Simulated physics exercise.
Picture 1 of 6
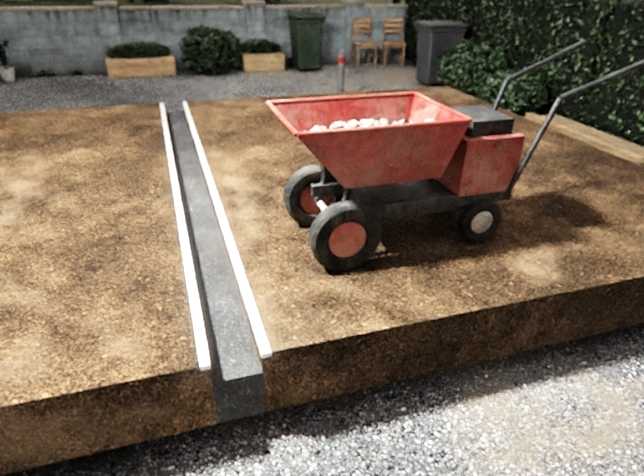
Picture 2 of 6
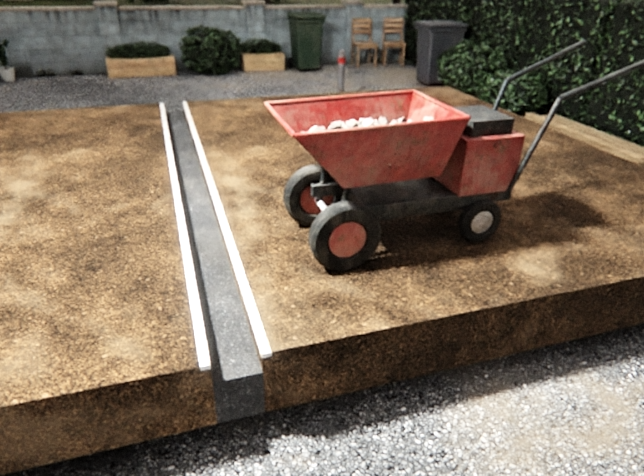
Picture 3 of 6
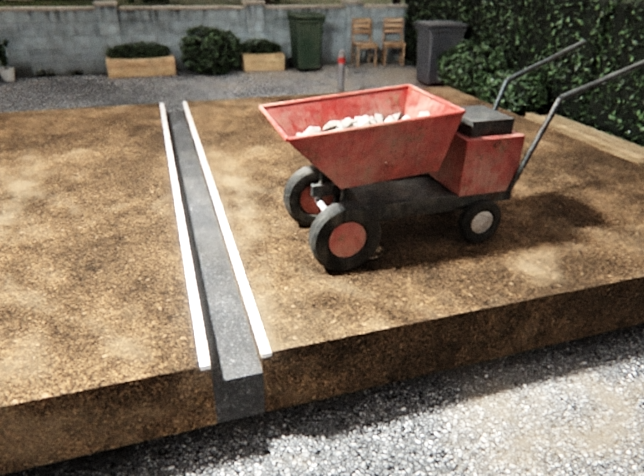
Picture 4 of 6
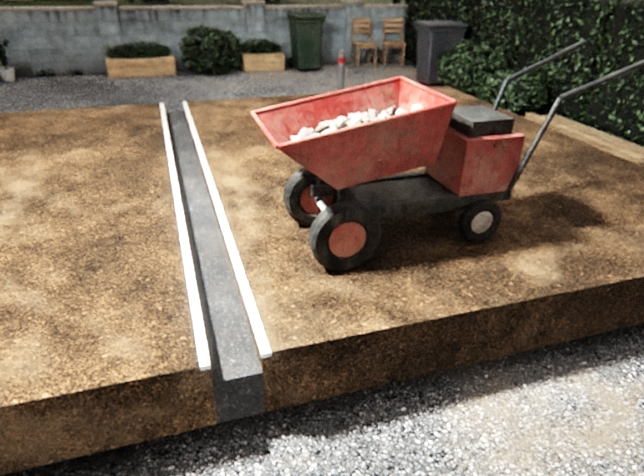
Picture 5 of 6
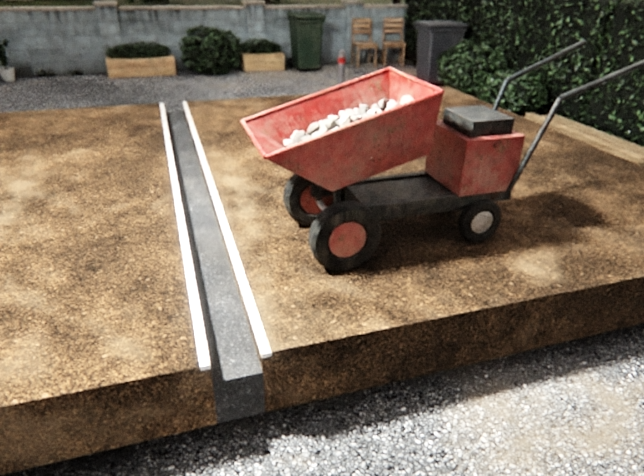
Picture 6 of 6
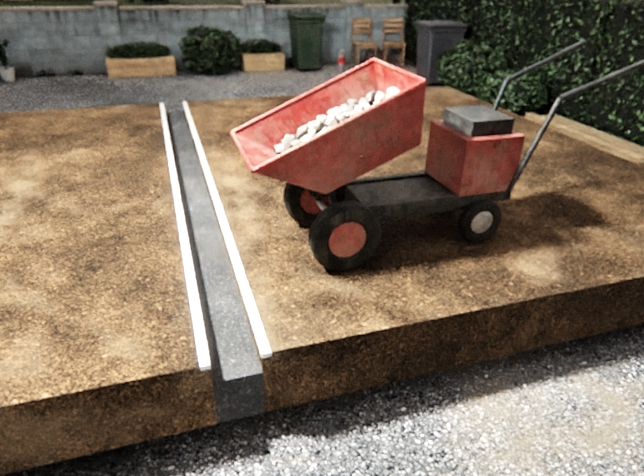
The video shows a small red power barrow loaded with pale broken stones on a raised brown pad, right of a narrow, white-edged trench, its skip tilting forward to the left, barely at first, then clearly, while its wheels stay still.
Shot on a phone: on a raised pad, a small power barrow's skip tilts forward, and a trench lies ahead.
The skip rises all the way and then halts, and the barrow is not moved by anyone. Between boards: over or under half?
Falls short of half.
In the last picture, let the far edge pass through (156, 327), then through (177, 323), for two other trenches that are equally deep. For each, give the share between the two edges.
About 70 and 60 per cent.
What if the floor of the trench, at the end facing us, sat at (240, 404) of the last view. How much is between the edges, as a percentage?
80 %.
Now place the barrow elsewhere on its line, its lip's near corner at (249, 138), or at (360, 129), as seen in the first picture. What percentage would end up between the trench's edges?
Okay, so the first one ends at 0 % and the second at 30 %.
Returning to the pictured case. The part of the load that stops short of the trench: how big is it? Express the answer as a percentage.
I'd estimate about 0 per cent of the load.
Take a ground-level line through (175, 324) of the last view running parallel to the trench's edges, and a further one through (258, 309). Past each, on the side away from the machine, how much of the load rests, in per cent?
About 10 % and 60 %.
Shortly afterwards, skip tipped steeply; the whole lot in the skip.
Next, skip tipped right over; the bulk in the skip; near a quarter in or heaped over the trench; a little beyond it.
Some moments later, skip tipped right over; near half in the skip; near a third in or heaped over the trench; near a quarter beyond it.
In the end, skip tipped right over; near half in the skip; near a third in or heaped over the trench; near a quarter beyond it.
